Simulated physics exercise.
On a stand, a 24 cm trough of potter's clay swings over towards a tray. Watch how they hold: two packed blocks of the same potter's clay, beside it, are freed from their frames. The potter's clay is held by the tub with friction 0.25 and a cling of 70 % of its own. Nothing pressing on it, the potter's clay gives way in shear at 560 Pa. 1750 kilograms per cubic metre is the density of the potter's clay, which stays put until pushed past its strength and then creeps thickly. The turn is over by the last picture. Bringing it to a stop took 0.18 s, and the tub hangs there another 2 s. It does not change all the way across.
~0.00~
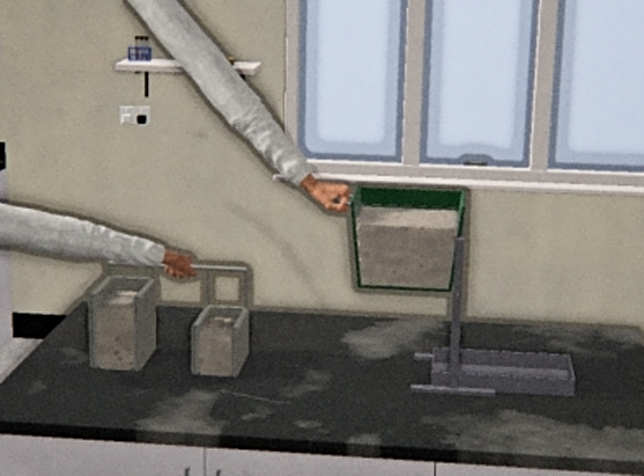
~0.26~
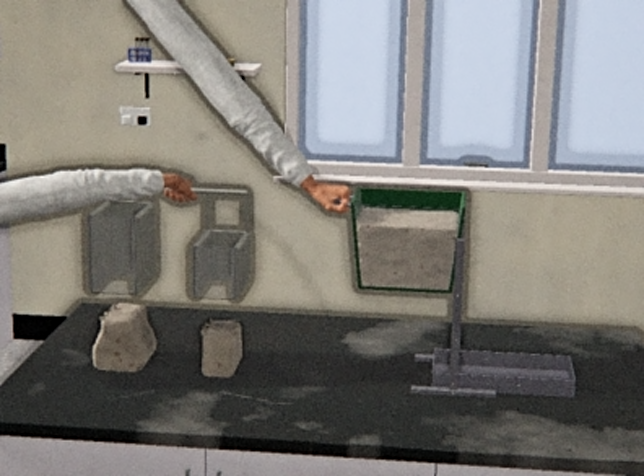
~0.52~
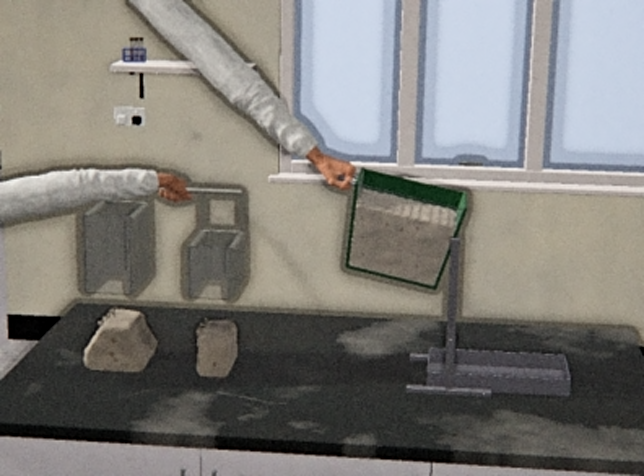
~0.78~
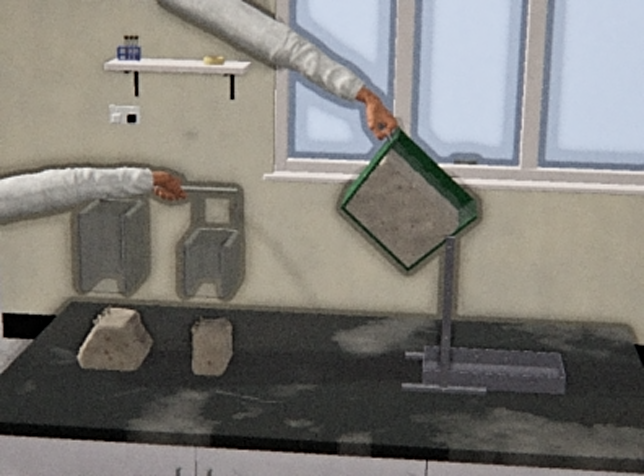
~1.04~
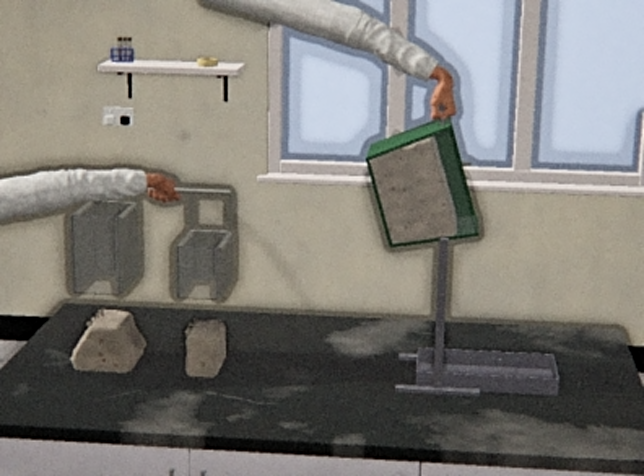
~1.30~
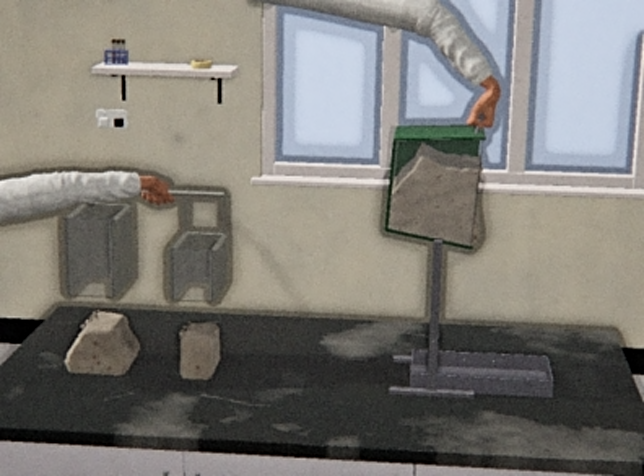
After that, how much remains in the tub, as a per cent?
41 %.
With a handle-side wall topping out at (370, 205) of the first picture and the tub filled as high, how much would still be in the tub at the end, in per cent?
Then about 45 %.
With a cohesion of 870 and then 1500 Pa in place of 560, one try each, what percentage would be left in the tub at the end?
It'd be some 40 percent the first time and some 100 percent the second.
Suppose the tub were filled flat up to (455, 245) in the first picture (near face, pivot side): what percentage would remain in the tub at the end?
Result: Approx. 55 % remaining in tub.
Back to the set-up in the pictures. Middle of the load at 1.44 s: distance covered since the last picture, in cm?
The distance comes to some 8 cm.
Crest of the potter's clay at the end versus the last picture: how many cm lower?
About 12 cm.
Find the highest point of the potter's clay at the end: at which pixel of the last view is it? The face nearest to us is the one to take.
Around (393, 198).
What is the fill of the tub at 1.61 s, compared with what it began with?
Around 45 percent stays in the tub.
After 1.44 s, the tub is at 94 degrees and holds 68 %.
After 1.61 s, the tub is at 94 degrees and holds 44 %.
After 1.78 s, the tub is at 94 degrees and holds 41 %.
After 1.95 s, the tub is at 94 degrees and holds 41 %.
After 3.30 s, at the end, the tub is at 94 degrees and holds 41 %.
